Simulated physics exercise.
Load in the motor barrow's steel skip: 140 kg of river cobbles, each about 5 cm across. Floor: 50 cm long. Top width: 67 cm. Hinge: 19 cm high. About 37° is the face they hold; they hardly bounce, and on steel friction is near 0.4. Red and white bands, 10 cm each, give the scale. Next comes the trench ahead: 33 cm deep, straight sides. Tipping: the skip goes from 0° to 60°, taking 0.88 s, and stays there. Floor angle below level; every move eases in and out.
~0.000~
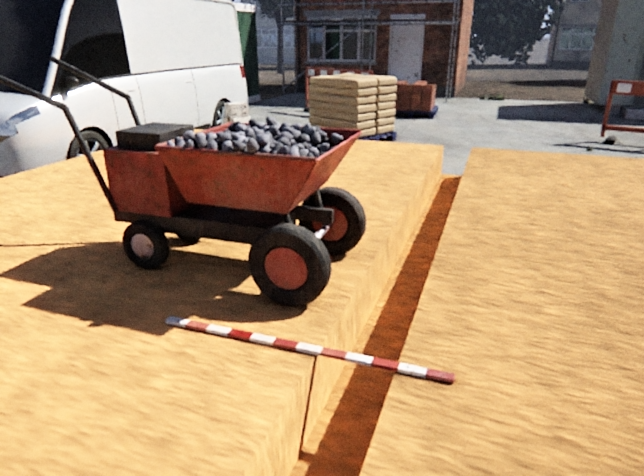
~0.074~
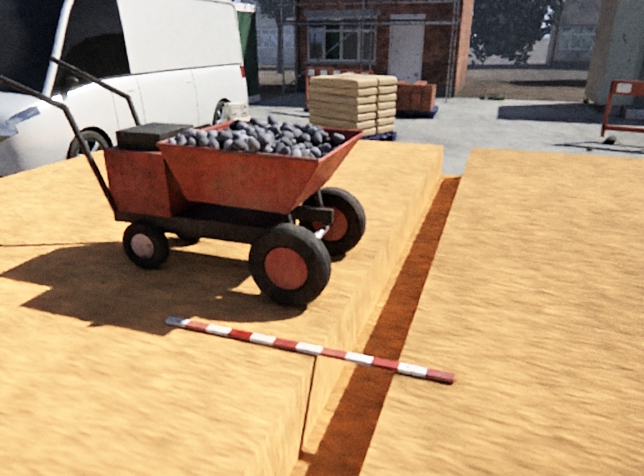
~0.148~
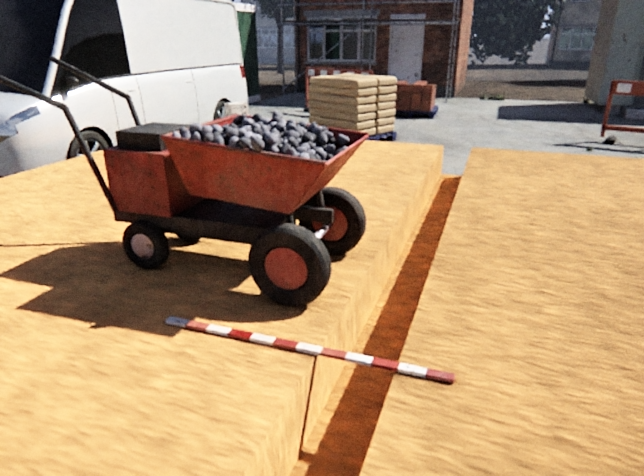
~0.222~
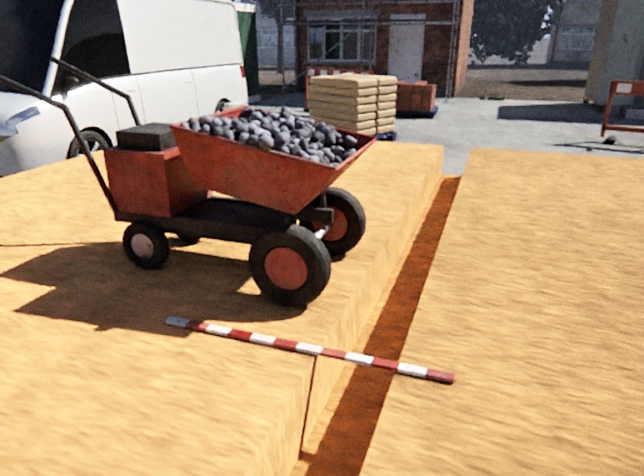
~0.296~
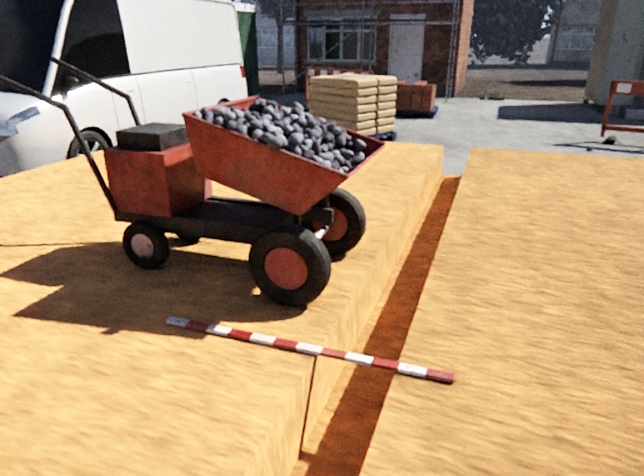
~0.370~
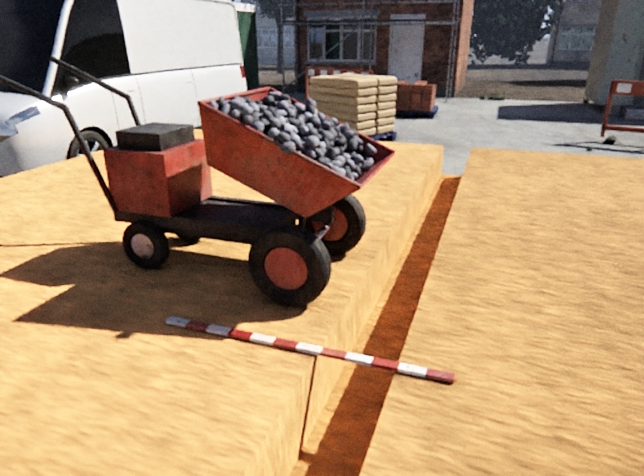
The red skip of a small motor barrow, loaded with dark grey stones, tilted slowly forward to the right, its back end rising while the wheels stayed still beside a narrow trench.
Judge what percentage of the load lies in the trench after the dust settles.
About 14 %.
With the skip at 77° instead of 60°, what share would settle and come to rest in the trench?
With that change, near 20 per cent.
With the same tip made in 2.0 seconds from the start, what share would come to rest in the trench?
Close to 25 percent, then.
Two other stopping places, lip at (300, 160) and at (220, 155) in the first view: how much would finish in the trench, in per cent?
Around 25 and then 50 percent.
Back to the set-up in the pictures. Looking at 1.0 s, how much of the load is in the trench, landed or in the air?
I'd say near 0 per cent at that time.
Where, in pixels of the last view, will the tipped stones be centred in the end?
Look at roughly (467, 296).
After 0.7 s the floor is at 51°; 100 % in the skip; the foremost stones are at (402, 205).
After 1.0 s the floor is at 60°; 80 % in the skip, 2 % in the trench, 18 % past the trench; the foremost stones are at (484, 291).
After 1.3 s the floor is at 60°; 53 % in the skip, 1 % in the trench, 45 % past the trench; the foremost stones are at (604, 329).
After 3.3 s the floor is at 60°; 36 % in the skip, 14 % in the trench, 50 % past the trench; the foremost stones are past the picture's edge.
